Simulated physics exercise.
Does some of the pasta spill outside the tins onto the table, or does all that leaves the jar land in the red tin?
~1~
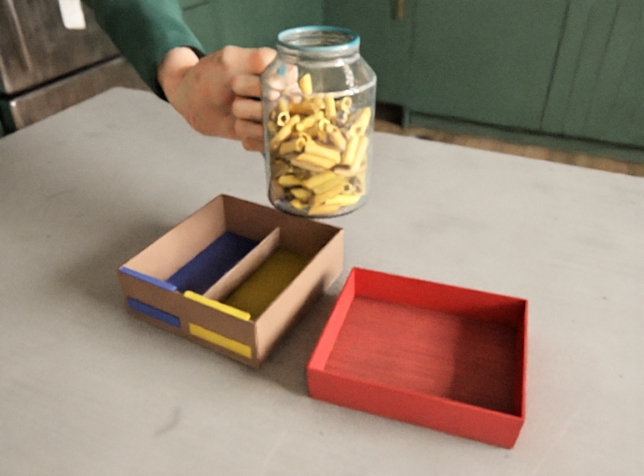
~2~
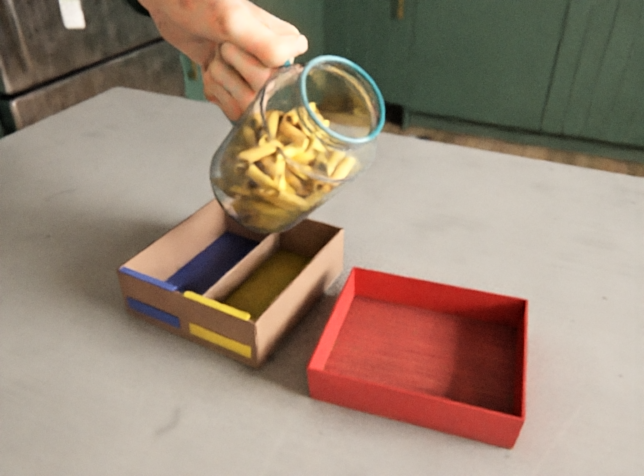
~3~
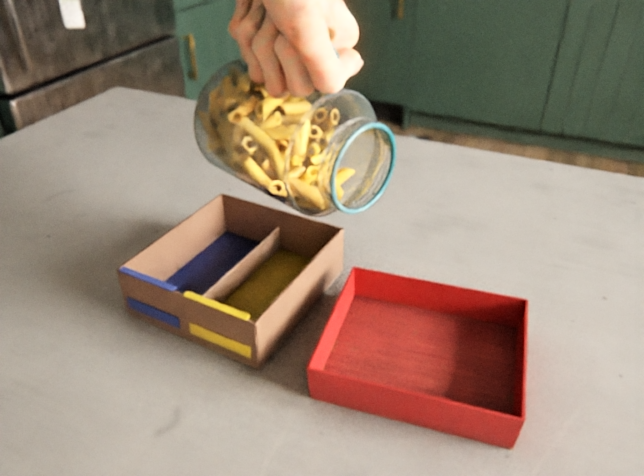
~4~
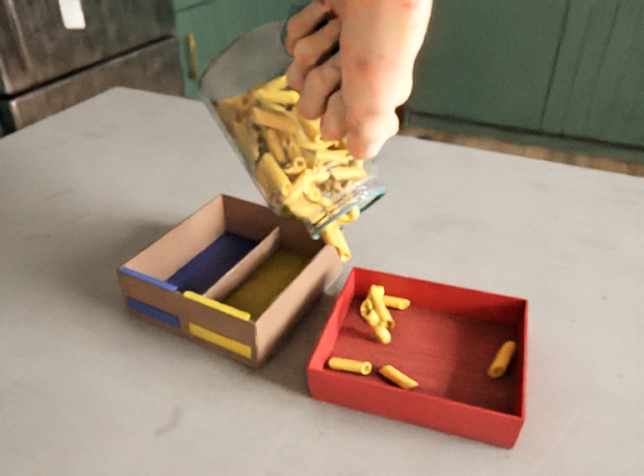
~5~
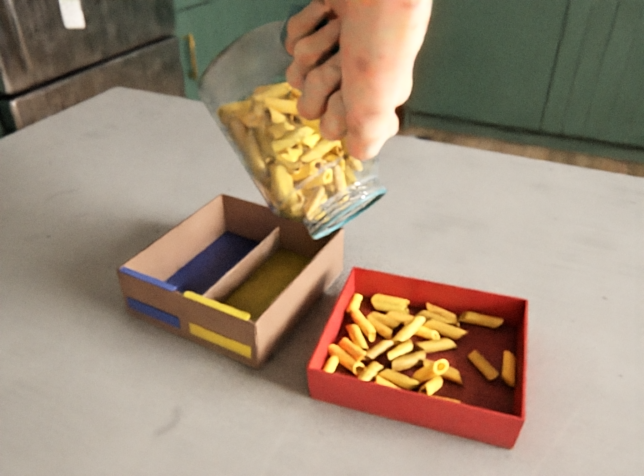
All the pasta that leaves the jar lands in the red tin, while the rest stays in the jar and the blue and yellow sections remain empty.
